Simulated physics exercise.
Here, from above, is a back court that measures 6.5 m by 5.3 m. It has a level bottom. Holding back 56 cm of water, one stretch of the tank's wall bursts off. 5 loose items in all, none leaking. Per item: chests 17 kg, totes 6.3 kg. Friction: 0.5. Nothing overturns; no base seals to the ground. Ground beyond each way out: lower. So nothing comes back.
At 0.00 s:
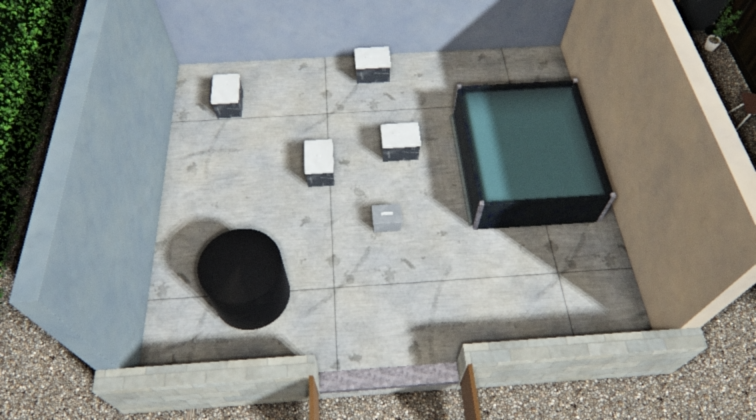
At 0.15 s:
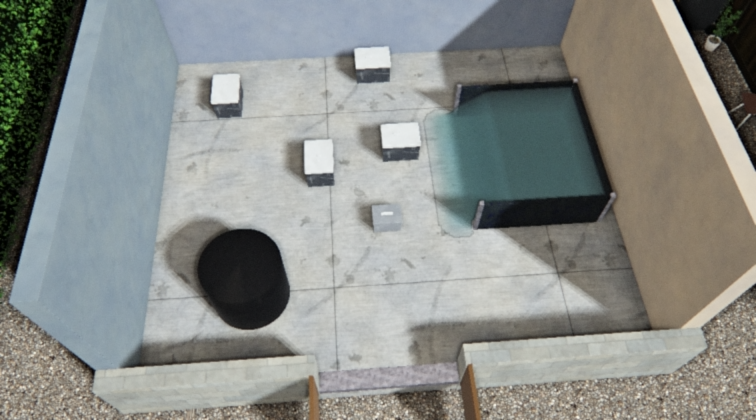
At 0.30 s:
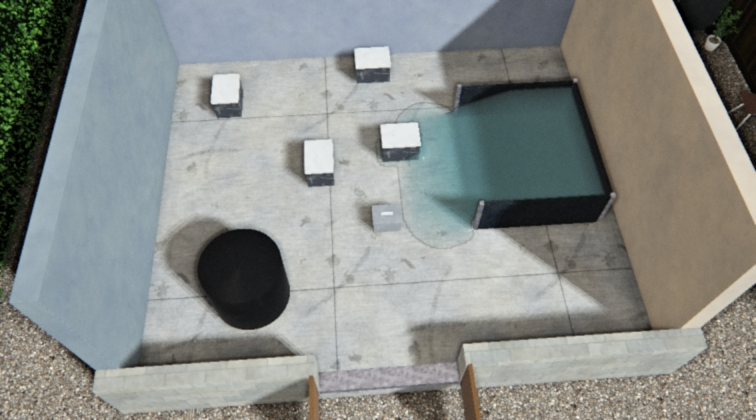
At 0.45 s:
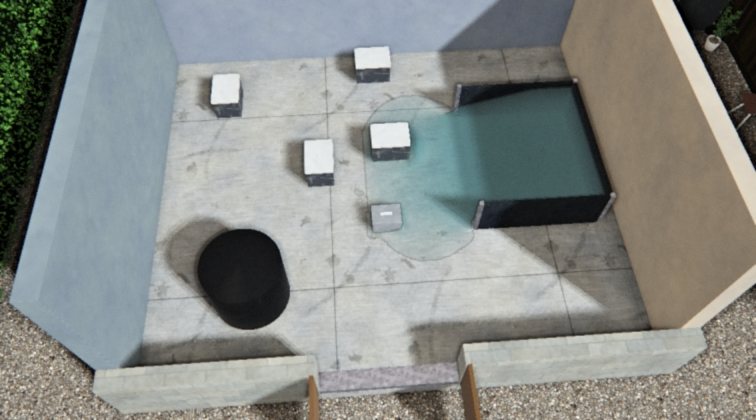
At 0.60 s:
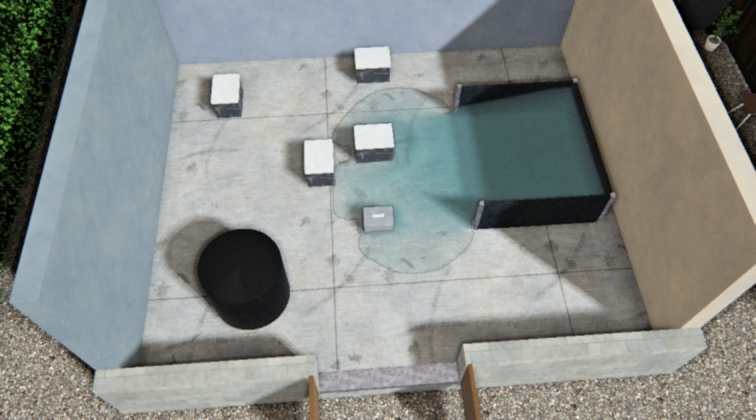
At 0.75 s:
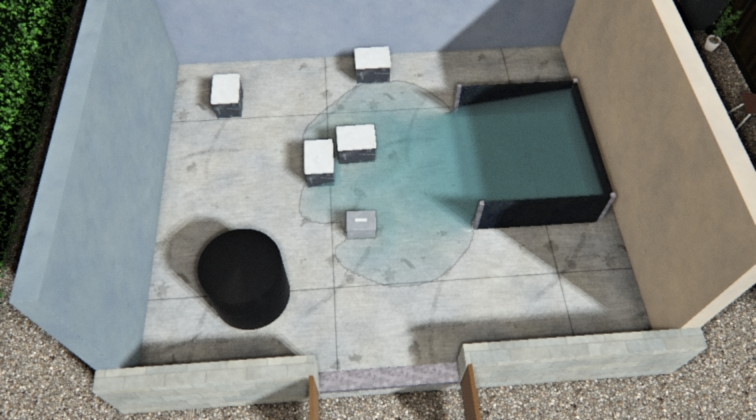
Water spreads left from an opened tank, pushing a white-topped box and then a small grey one.
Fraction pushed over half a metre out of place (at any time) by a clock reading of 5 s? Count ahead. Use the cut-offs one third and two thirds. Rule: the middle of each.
Two thirds or more.
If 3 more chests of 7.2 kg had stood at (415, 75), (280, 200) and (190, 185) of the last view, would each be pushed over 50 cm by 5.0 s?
Respectively: Doesn't reach it; tops it; tops it.
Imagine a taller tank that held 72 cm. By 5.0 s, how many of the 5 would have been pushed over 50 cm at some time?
Count: 5.
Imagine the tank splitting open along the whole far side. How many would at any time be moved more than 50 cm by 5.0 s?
In that case the number is 2.
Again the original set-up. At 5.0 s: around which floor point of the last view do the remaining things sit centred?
They average out to somewhere around (269, 151).
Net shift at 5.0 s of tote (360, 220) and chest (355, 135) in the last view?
Going in order, that's 300 cm for one and 150 cm for the other.
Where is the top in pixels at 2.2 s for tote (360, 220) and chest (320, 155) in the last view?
Estimated pixels: (216, 238) and (173, 147).
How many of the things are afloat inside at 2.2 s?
The number is 2.
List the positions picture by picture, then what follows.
The first picture shows a chest at (401, 134), on the bottom; a tote at (387, 214) rests on the ground; water covers 3.4 m2; 0 of 5 have shifted.
The second picture shows a chest at (401, 134) rests on the ground; a tote at (387, 214), on the bottom; water covers 4.4 m2; 0 of 5 have shifted.
The third picture shows a chest at (400, 134) rests on the ground; a tote at (387, 214), on the bottom; 5.6 m2 under water; 0 of 5 have shifted.
The fourth picture shows a chest at (390, 134), on the bottom, 15 cm from its start; a tote at (386, 214), on the bottom; 6.8 m2 under water; 1 of 5 have shifted.
The fifth picture shows a chest at (374, 135), on the bottom, 39 cm from its start; a tote at (378, 216) rests on the ground, 12 cm from its start; water covers 8.5 m2; 2 of 5 have shifted.
The sixth picture shows a chest at (356, 136) rests on the ground, 65 cm from its start; a tote at (361, 220) rests on the ground, 37 cm from its start; water covers 10.0 m2; 2 of 5 have shifted.
After 1.1 s 2 of 5 are over 50 cm from their spots; 0 afloat.
After 2.2 s 4 of 5 are over 50 cm from their spots; 2 afloat.
After 3.5 s 4 of 5 are over 50 cm from their spots; 4 afloat.
After 5.0 s 3 of 5 are over 50 cm from their spots, and 4 have been at some point; 4 afloat.
